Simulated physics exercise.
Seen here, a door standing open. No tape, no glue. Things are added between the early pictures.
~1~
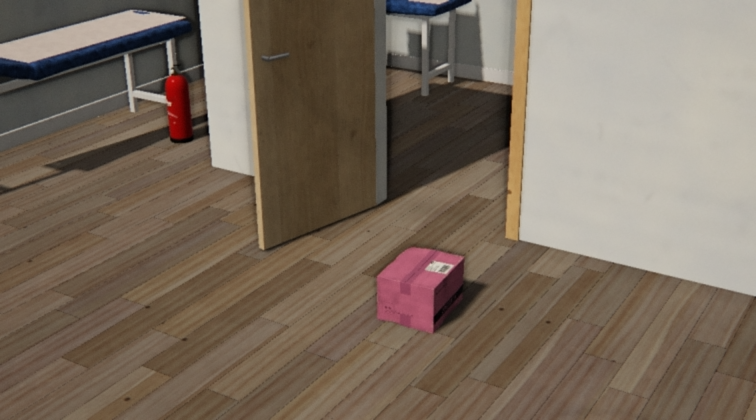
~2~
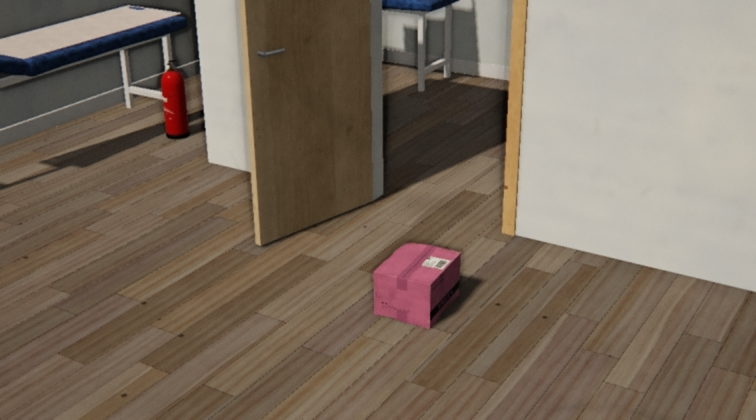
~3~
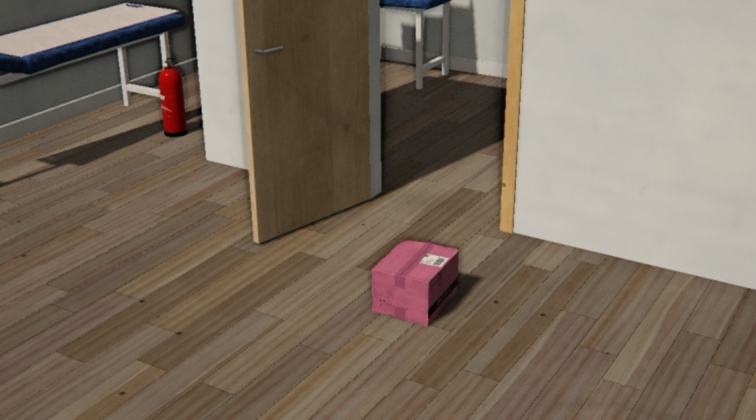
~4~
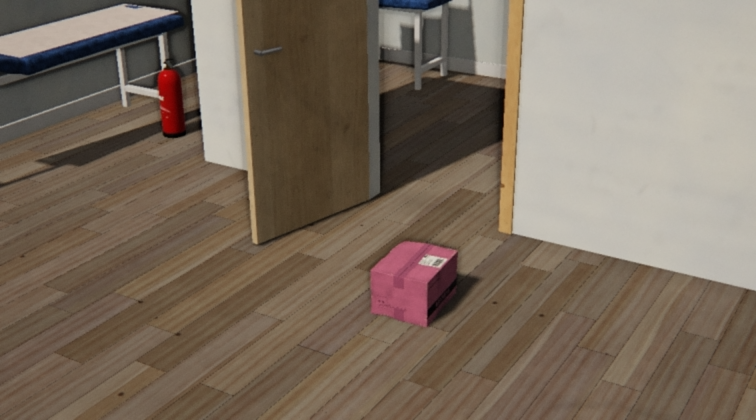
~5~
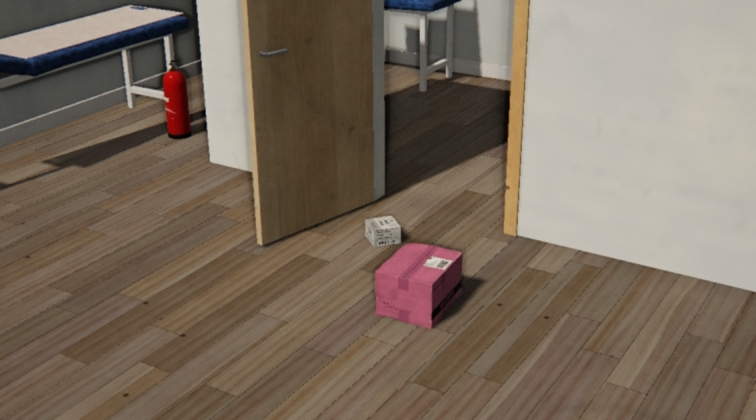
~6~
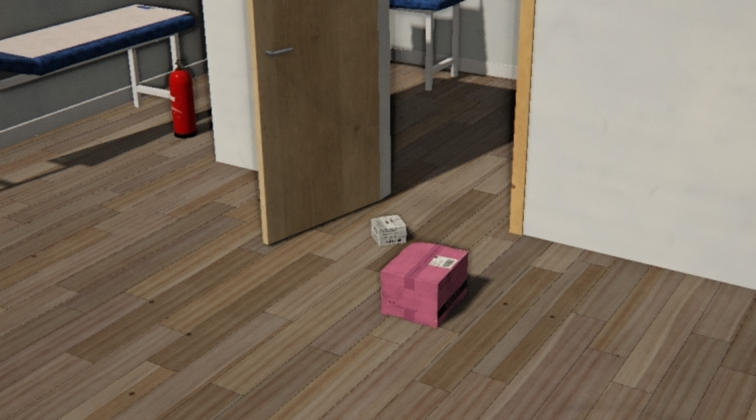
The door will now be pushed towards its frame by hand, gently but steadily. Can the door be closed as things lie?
In the end the door shuts.
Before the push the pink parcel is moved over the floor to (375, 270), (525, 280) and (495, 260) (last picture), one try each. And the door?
First try: It shuts; second try: It reaches the frame; third try: It closes.
Then, 1.10 s on from there, open by 64°.
Then, 1.60 s on from there, open by 35°; white box shifted about its own width near (433, 227).
Then, 2.00 s on from there, open by 11°; white box shifted well along near (464, 216).
In the end, open by 0°; moved from the start, white box; pink parcel unmoved. At the end, from the last picture's camera, white box near (478, 207).
